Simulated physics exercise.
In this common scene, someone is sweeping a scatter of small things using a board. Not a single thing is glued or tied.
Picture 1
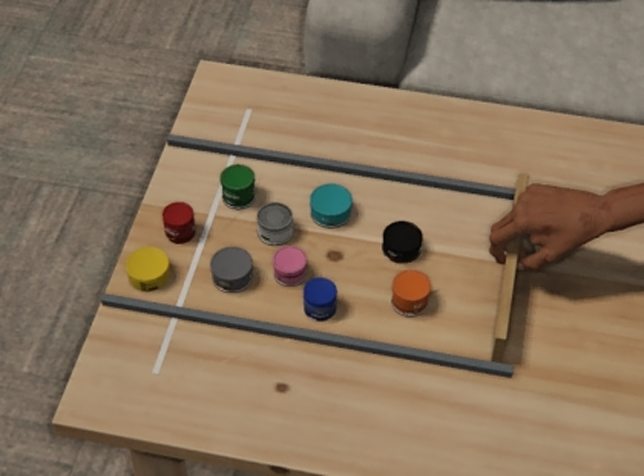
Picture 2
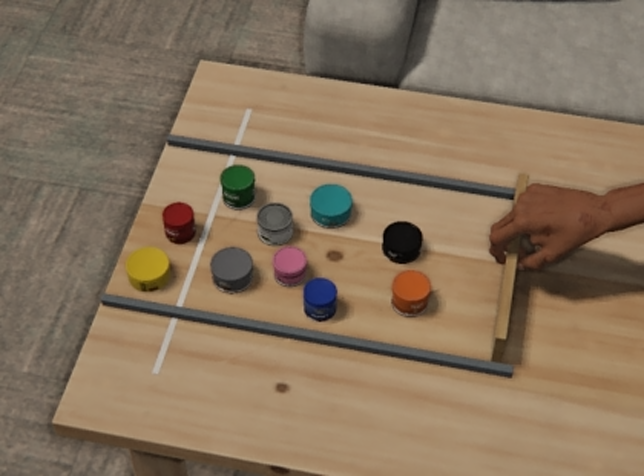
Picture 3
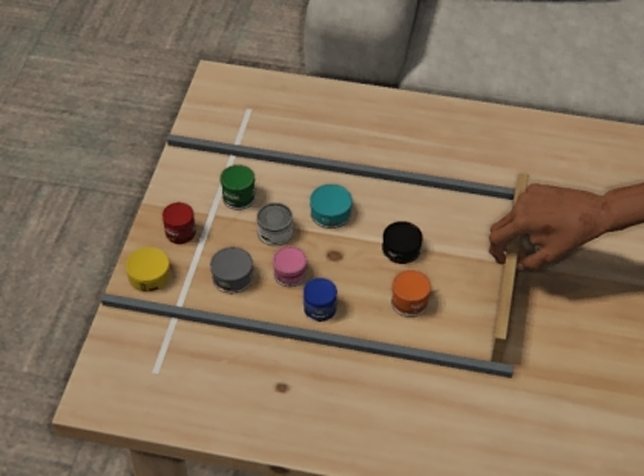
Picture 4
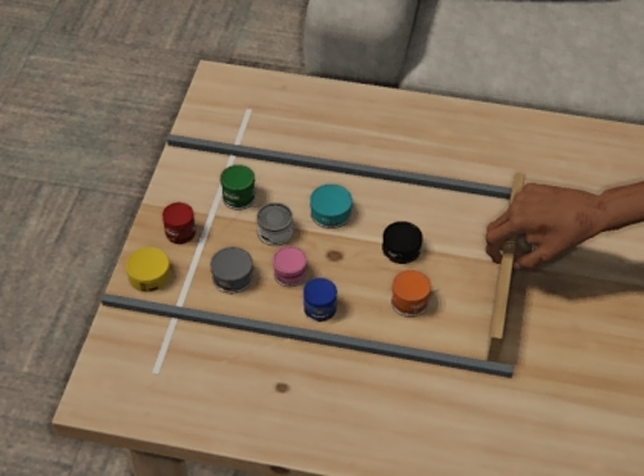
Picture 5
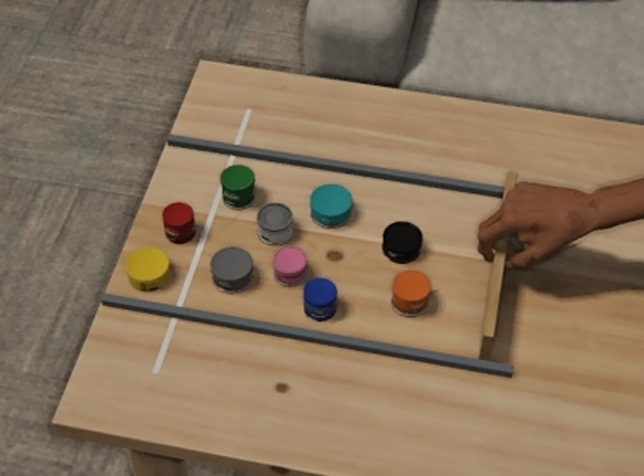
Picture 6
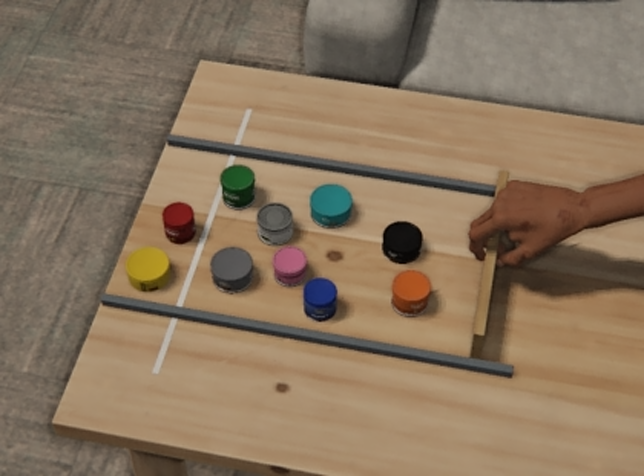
On a wooden table beside a grey sofa, a hand holds a wooden board upright between two dark rails, at first still, then slides it slightly left toward ten scattered colourful small containers, which stay in place.
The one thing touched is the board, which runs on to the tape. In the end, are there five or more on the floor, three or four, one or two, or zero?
There are one or two on the floor.
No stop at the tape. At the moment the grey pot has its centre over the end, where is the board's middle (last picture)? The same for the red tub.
The middle would be close to (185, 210) and then close to (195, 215).
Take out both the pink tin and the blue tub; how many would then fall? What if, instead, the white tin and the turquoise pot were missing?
The count is 1 in one try and 1 in the other, in that order.
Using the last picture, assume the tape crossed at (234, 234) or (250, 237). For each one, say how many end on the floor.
The first try gives 0, the second gives 0.
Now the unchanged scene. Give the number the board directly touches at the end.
At rest, 4 are in contact.
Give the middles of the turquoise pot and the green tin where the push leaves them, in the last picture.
First: About (202, 177); second: About (164, 175).
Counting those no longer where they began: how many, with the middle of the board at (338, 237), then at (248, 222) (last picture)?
In order, the tallies are 5 and 10.
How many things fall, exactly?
In all, 1 of them.
Soon after, none off yet; yellow tub at rest near (149, 269); red tub at rest near (179, 224); green tin at rest near (238, 187).
By the end, the number that fall off is one or two; fallen, yellow tub.
